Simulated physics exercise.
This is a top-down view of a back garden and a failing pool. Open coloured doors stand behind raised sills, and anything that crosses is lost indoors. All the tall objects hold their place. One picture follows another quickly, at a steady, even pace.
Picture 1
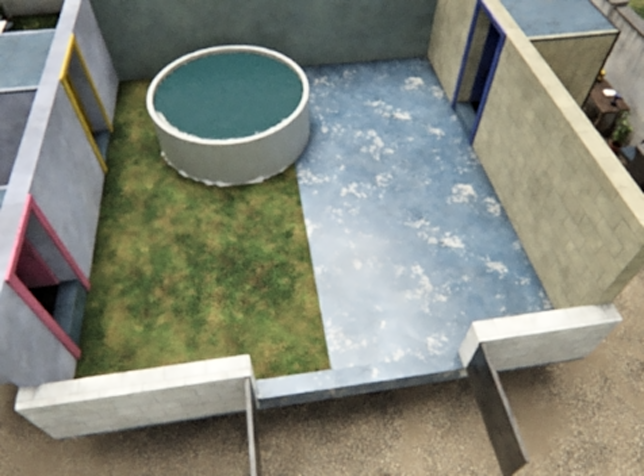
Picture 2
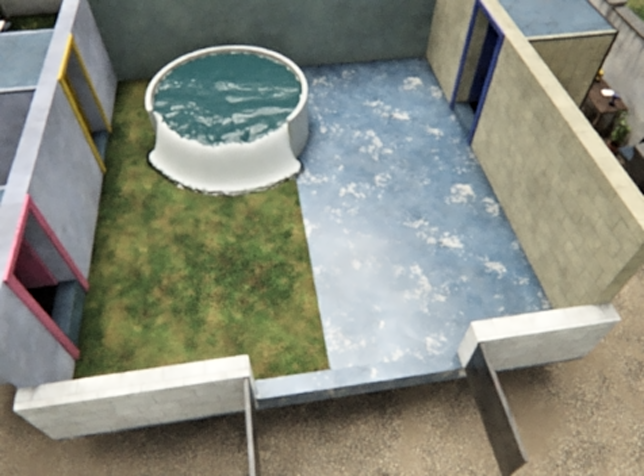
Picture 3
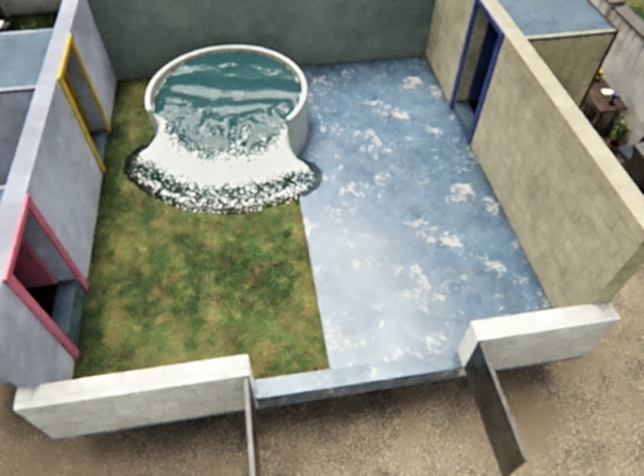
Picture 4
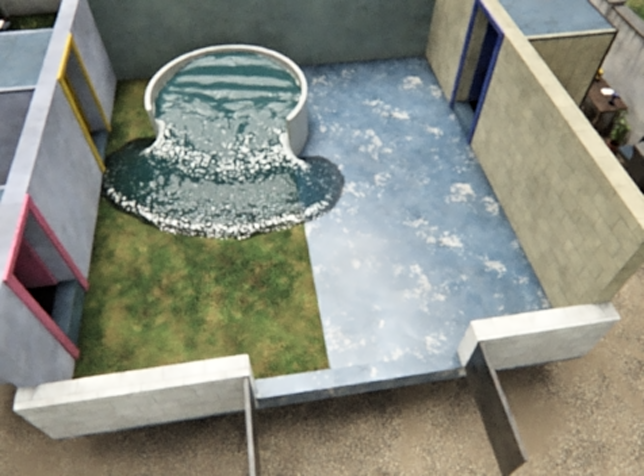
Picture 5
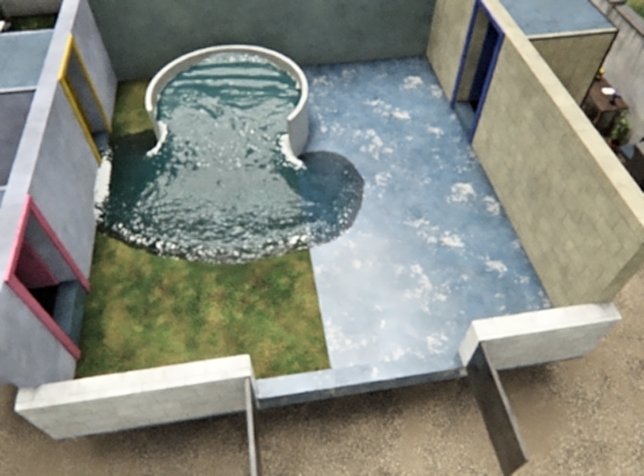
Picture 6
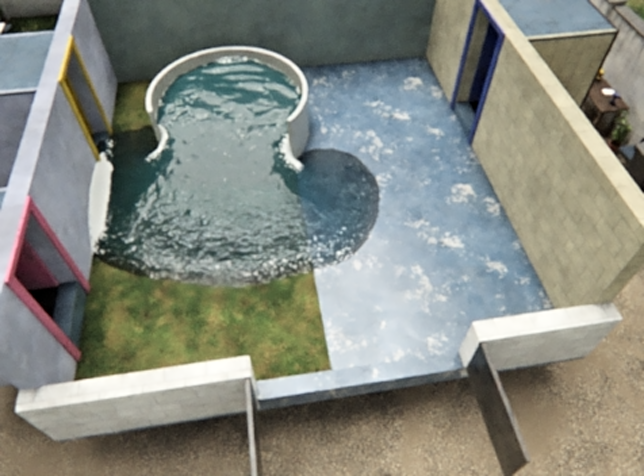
Water bursts from the front of a round pool and spreads across grass and blue paving.
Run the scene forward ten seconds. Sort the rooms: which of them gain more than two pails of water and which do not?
The blue door gains no more; the yellow door gains no more; the pink door gains no more.
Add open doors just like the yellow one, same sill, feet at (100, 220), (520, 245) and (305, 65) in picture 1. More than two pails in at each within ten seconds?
Going door by door: The first runs past the limit, the second runs past the limit, the third remains below the limit.
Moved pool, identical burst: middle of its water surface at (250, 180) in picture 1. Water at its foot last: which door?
My pick is the blue-painted one.
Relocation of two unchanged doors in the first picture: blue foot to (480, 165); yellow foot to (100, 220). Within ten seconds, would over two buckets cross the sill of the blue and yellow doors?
Result: Blue stays beneath the limit, and yellow goes beyond the limit.
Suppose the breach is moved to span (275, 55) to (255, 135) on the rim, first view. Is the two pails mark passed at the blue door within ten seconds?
In short: The blue door passes that mark.
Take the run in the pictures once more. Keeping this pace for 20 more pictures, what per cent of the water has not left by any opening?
Some 88 per cent.
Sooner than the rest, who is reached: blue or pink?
Soonest: The door marked pink.
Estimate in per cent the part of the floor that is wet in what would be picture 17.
Roughly 65 percent.
A moment on, water covers 55 % of the floor; the blue door not reached, the yellow door under two buckets in, the pink door wet at the sill, nothing in.
Next, water covers 65 % of the floor; the blue door not reached, the yellow door under two buckets in, the pink door wet at the sill, nothing in.
Then, water covers 65 % of the floor; the blue door wet at the sill, nothing in, the yellow door under two buckets in, the pink door under two buckets in.
Later, water covers 80 % of the floor; the blue door wet at the sill, nothing in, the yellow door under two buckets in, the pink door under two buckets in.
In the end, water covers 100 % of the floor; the blue door wet at the sill, nothing in, the yellow door under two buckets in, the pink door under two buckets in.
